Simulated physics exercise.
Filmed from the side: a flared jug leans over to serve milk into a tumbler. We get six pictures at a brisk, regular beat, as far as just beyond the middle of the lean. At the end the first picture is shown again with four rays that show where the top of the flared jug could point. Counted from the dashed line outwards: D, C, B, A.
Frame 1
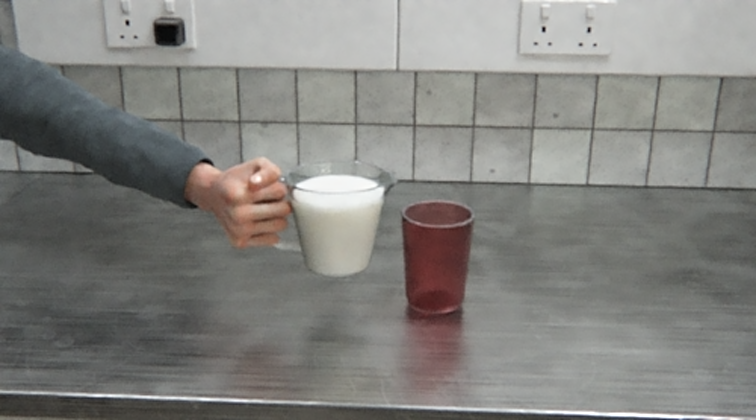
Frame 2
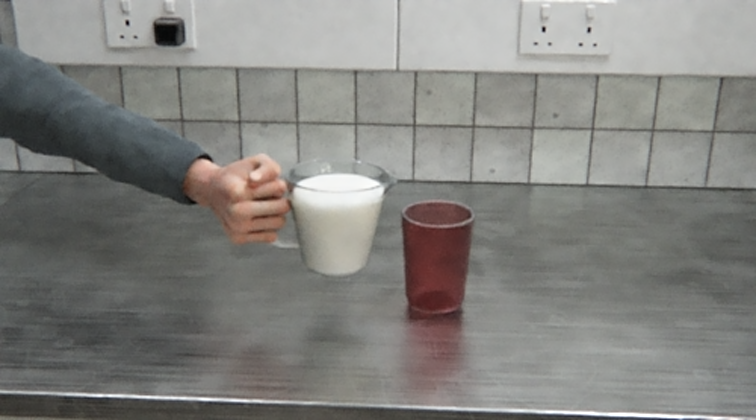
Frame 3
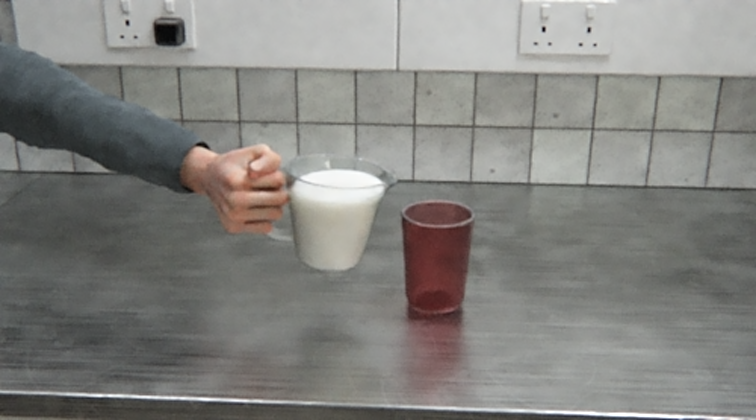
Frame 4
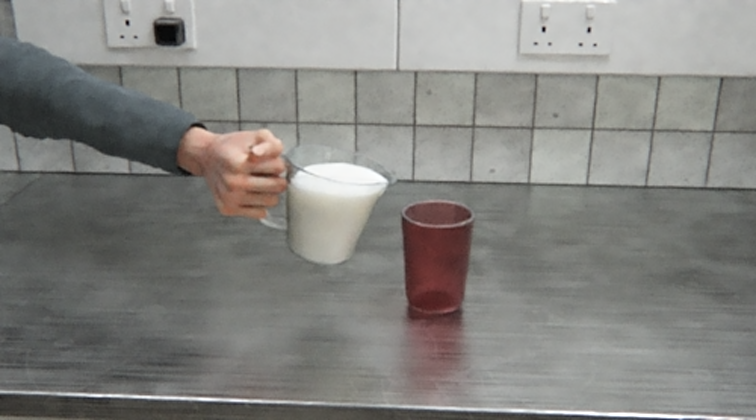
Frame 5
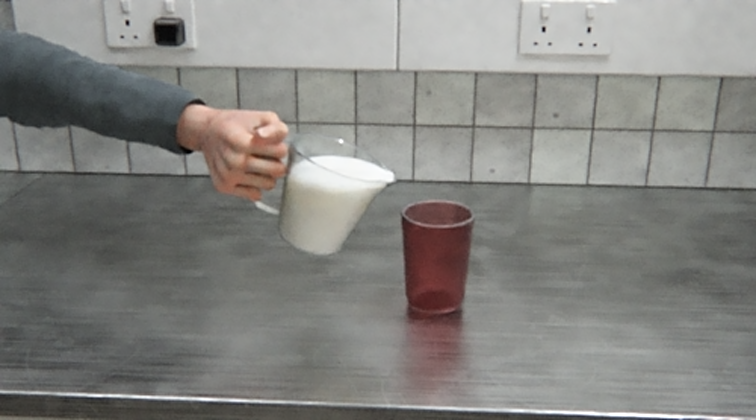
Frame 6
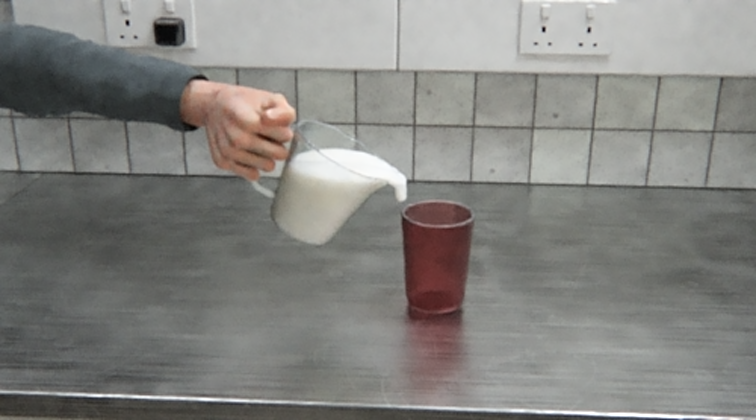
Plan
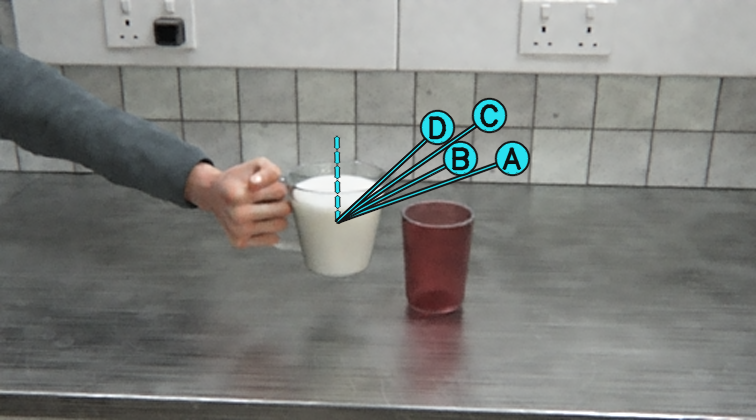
The clip opens with a hand holding a clear jug of milk upright beside an empty red tumbler on a dark, streaked countertop. The hand gradually tilts the jug to the right, and the milk slides toward the spout until a short white stream curls over the lip near the tumbler's rim.
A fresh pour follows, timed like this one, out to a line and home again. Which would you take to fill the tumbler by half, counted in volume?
D.
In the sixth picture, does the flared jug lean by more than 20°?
Yes.
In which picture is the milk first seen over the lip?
Picture 6.
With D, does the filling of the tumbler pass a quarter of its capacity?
Yes, clearly.
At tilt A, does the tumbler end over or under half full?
Over half.
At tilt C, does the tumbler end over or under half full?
Over half.
On the marked copy, A at (496, 164); B at (445, 166); C at (475, 125); D at (425, 140).
With A, the tumbler ends with about 85 % of what it can hold; 13 % of the milk is spilt.
With B, the tumbler ends with about 81 % of what it can hold; 3 % of the milk is spilt.
With C, the tumbler ends with about 63 % of what it can hold.
With D, the tumbler ends with about 47 % of what it can hold.
